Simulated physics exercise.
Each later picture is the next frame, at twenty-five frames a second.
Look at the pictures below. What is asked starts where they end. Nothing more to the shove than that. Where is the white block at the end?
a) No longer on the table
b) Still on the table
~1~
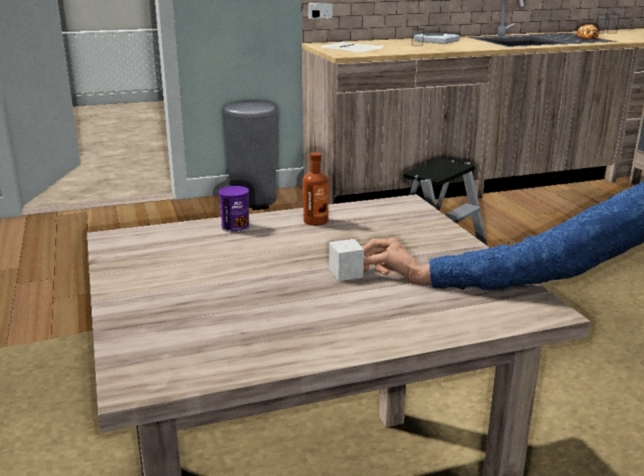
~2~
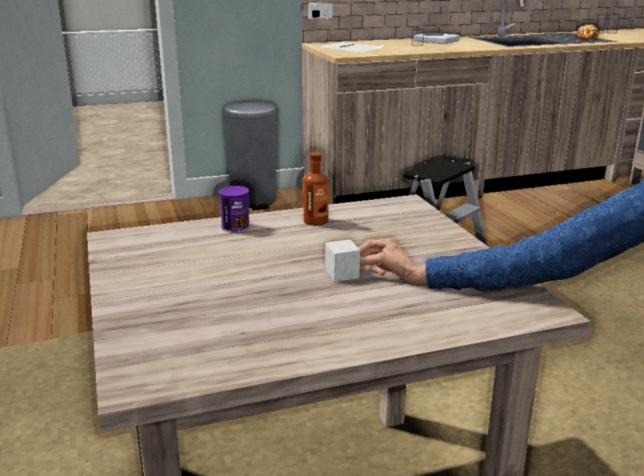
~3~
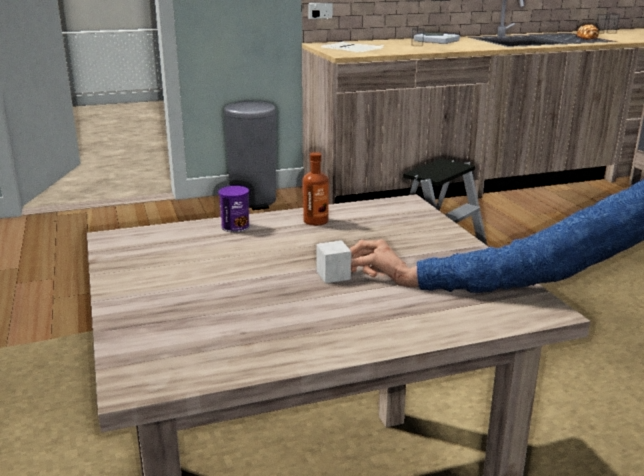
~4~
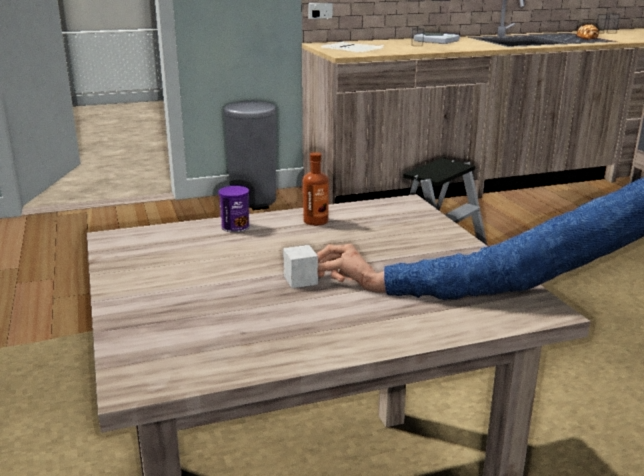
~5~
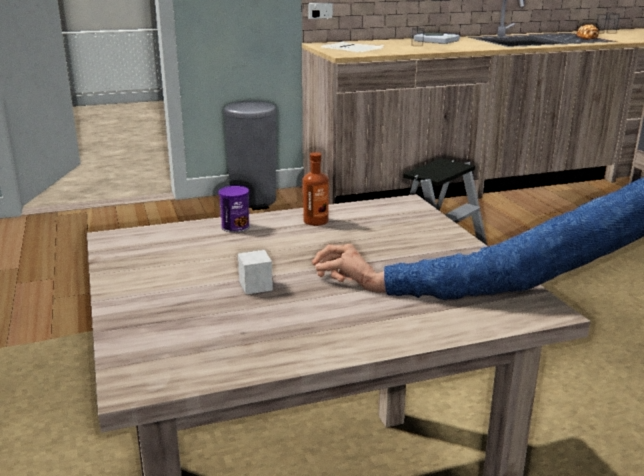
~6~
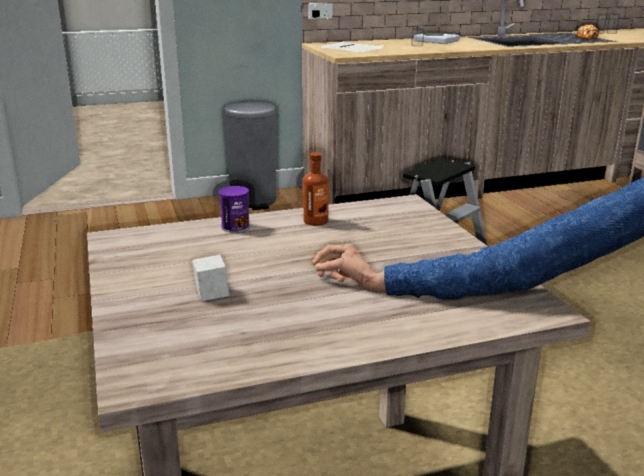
Option a: No longer on the table.
Then, 0.10 s on from there, white block turned 3° from how it was put near (104, 292).
Then, 0.30 s on from there, white block now off the table.
Then, 0.50 s on from there, things are still on the move.
Then, 0.70 s on from there, as before.
In the end, off the table, white block.
